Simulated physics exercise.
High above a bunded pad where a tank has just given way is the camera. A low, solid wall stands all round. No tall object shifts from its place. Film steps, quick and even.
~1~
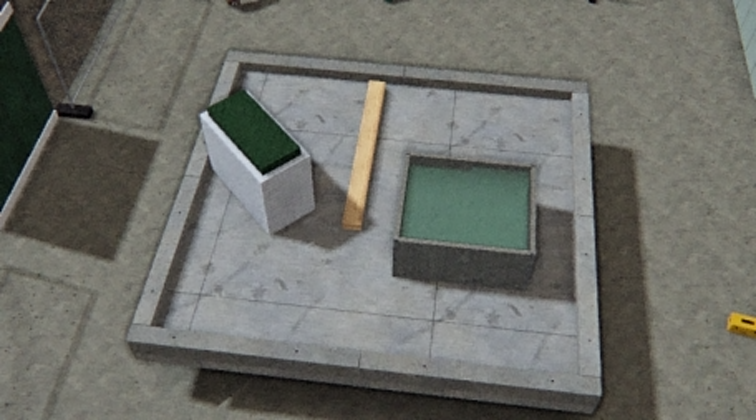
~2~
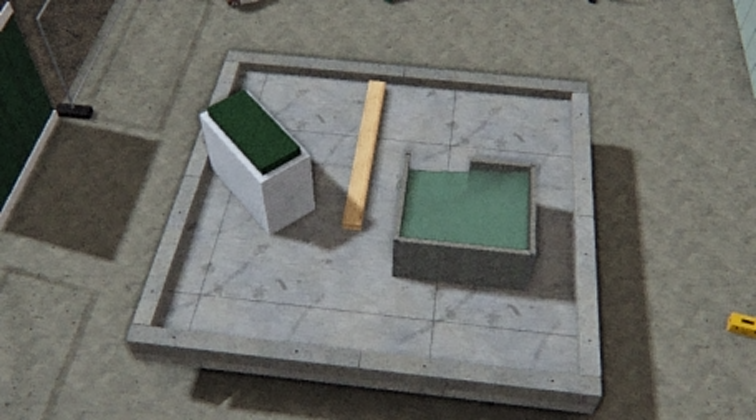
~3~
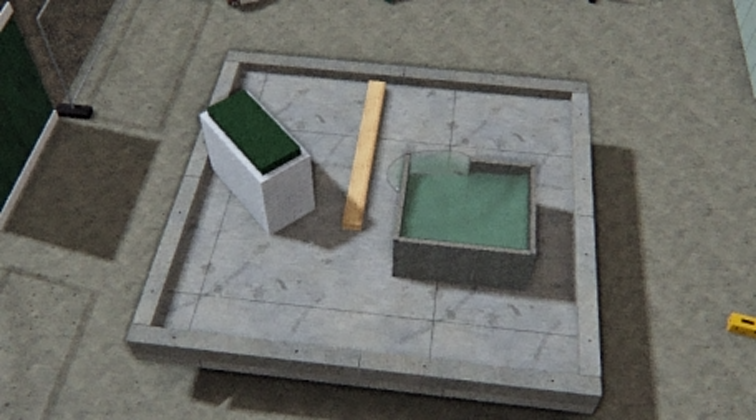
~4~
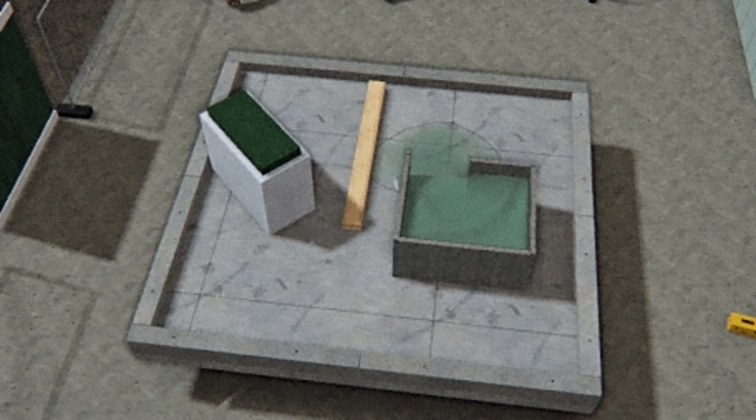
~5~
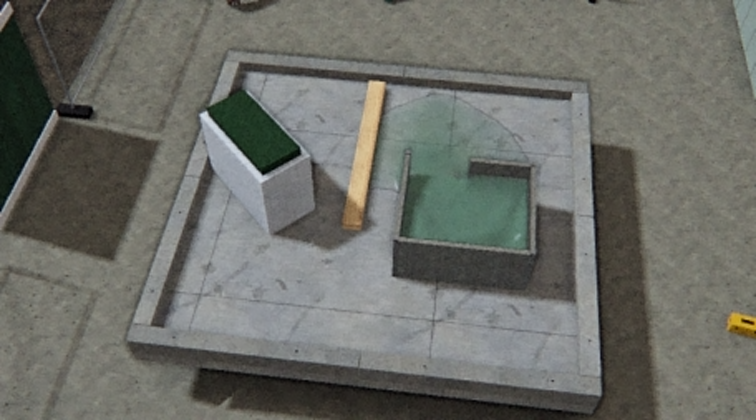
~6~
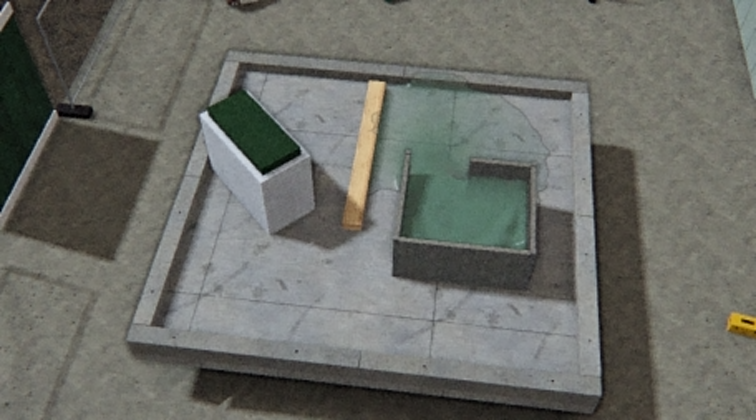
At first, green-tinted water sits still inside a grey rectangular tank on a walled pad, beside a wooden plank and a white block with a dark green top. Then a gap opens in the tank's far side, and water pours out, spreading across the pad toward the far wall.
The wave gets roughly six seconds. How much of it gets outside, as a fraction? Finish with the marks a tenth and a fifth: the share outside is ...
The share outside is between a tenth and a fifth.
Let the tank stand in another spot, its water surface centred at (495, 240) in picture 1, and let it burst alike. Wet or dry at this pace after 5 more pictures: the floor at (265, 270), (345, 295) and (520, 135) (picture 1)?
In turn: Clear, free of water, under water.
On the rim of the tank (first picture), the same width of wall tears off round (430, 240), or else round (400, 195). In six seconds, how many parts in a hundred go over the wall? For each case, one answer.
Results in order: 18% and 6%.
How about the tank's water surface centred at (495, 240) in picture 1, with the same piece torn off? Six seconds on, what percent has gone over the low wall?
10 %.
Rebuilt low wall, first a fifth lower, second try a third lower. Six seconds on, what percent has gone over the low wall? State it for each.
The first case gives roughly 24 in a hundred and the second roughly 34 in a hundred.
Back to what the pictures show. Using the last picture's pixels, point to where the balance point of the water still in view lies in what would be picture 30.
Centre of the water: Near (442, 169).
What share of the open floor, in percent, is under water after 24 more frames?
That comes to about 55 per cent.
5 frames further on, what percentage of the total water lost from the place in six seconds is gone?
Roughly 15 percent.
A moment on, water covers 25 % of the floor; the low wall has let 0 % over.
Next, water covers 25 % of the floor; the low wall has let 2 % over.
Then, water covers 35 % of the floor; the low wall has let 13 % over.
Later, water covers 45 % of the floor; the low wall has let 16 % over.
In the end, water covers 60 % of the floor; the low wall has let 17 % over.
